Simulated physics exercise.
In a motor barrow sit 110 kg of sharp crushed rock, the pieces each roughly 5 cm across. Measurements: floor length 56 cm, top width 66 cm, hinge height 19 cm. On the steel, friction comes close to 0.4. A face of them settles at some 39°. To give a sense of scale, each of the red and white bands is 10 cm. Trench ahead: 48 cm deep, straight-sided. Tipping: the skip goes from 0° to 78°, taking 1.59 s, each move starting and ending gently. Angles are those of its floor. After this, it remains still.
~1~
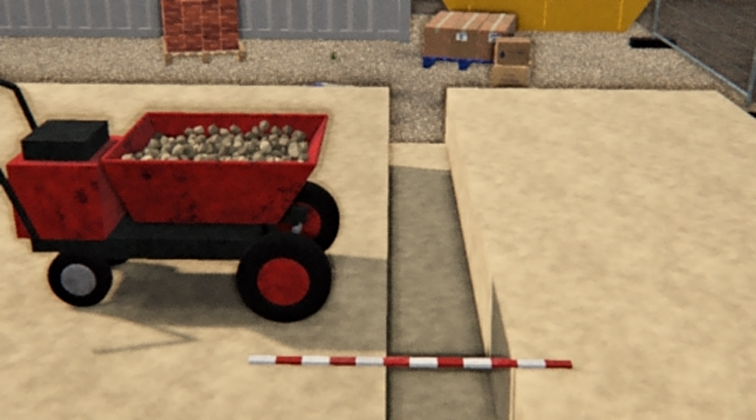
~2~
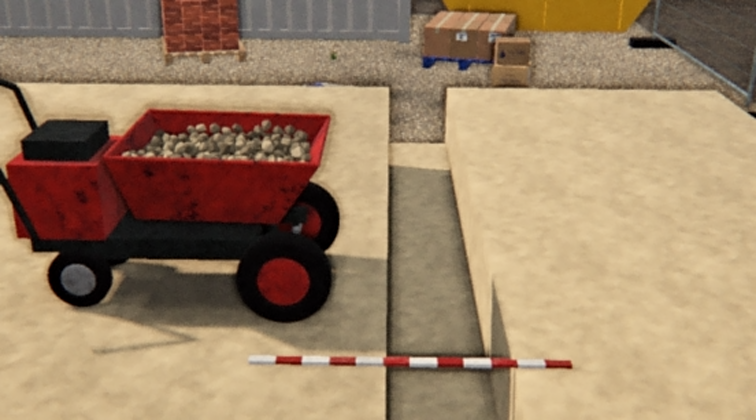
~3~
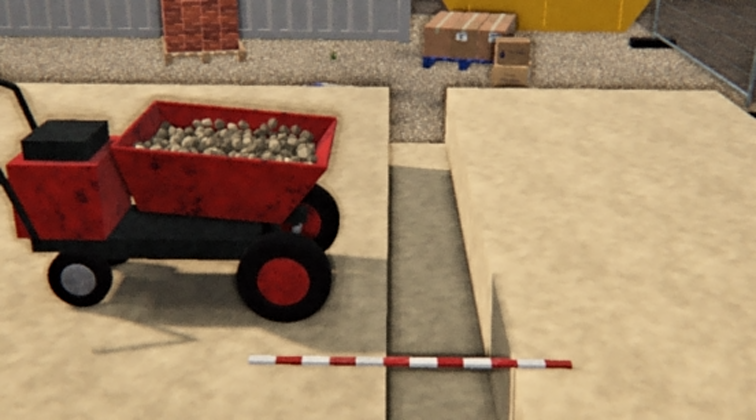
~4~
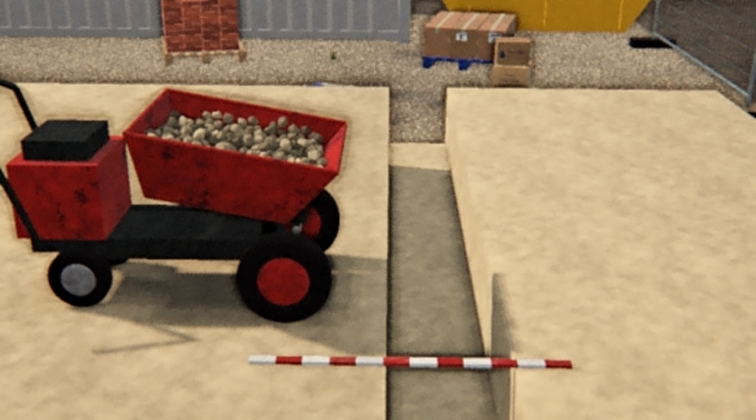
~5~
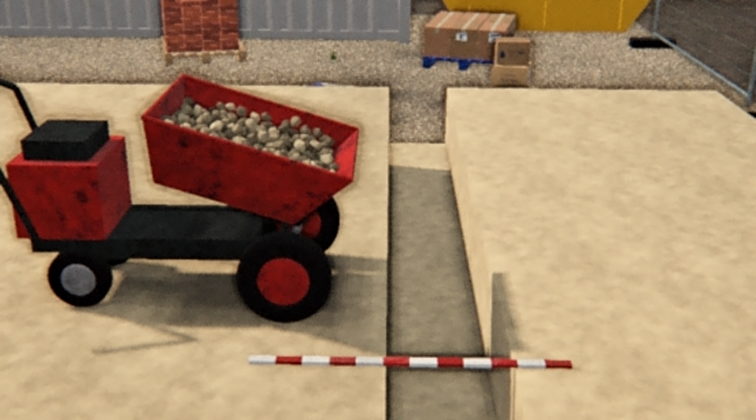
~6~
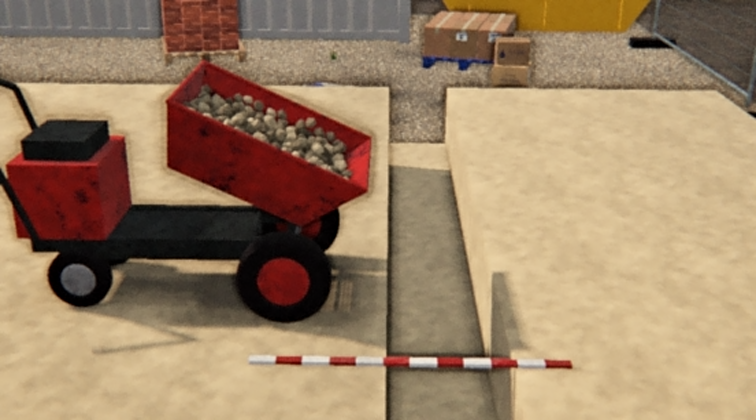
On a sandy, pale building yard seen from slightly above and side-on, a straight trench runs back toward gravel, grey metal panels, stacked bricks, cardboard boxes and a yellow container. At left stands a red and black motor barrow loaded with greyish-brown stones, with a red-and-white banded pole lying across the trench. The skip tilts up toward the right, slowly then faster, while the barrow and view stay still.
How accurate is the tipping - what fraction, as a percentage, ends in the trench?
Close to 100 in every hundred.
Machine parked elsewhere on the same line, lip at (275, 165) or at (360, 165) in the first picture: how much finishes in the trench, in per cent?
About 100 per cent first, then about 85 per cent.
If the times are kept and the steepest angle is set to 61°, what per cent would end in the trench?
Share in trench: Approx. 20%.
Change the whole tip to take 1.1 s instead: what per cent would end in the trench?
It would come to roughly 100 per cent.
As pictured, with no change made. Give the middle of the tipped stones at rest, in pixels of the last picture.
The resting stones are centred at roughly (449, 368).
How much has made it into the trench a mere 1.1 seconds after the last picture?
I'd say near 35 per cent at that time.
Then, 0.6 s after the last picture the floor is at 66°, 100 % in the skip; the foremost stones are at (410, 241).
Then, 1.1 s after the last picture the floor is at 78°, 65 % in the skip, 35 % in the trench; the foremost stones are at (488, 353).
Then, 1.4 s after the last picture the floor is at 78°, 35 % in the skip, 65 % in the trench; the foremost stones are at (496, 341).
Then, 3.4 s after the last picture the floor is at 78°, 0 % in the skip, 100 % in the trench; the foremost stones are at (495, 345).
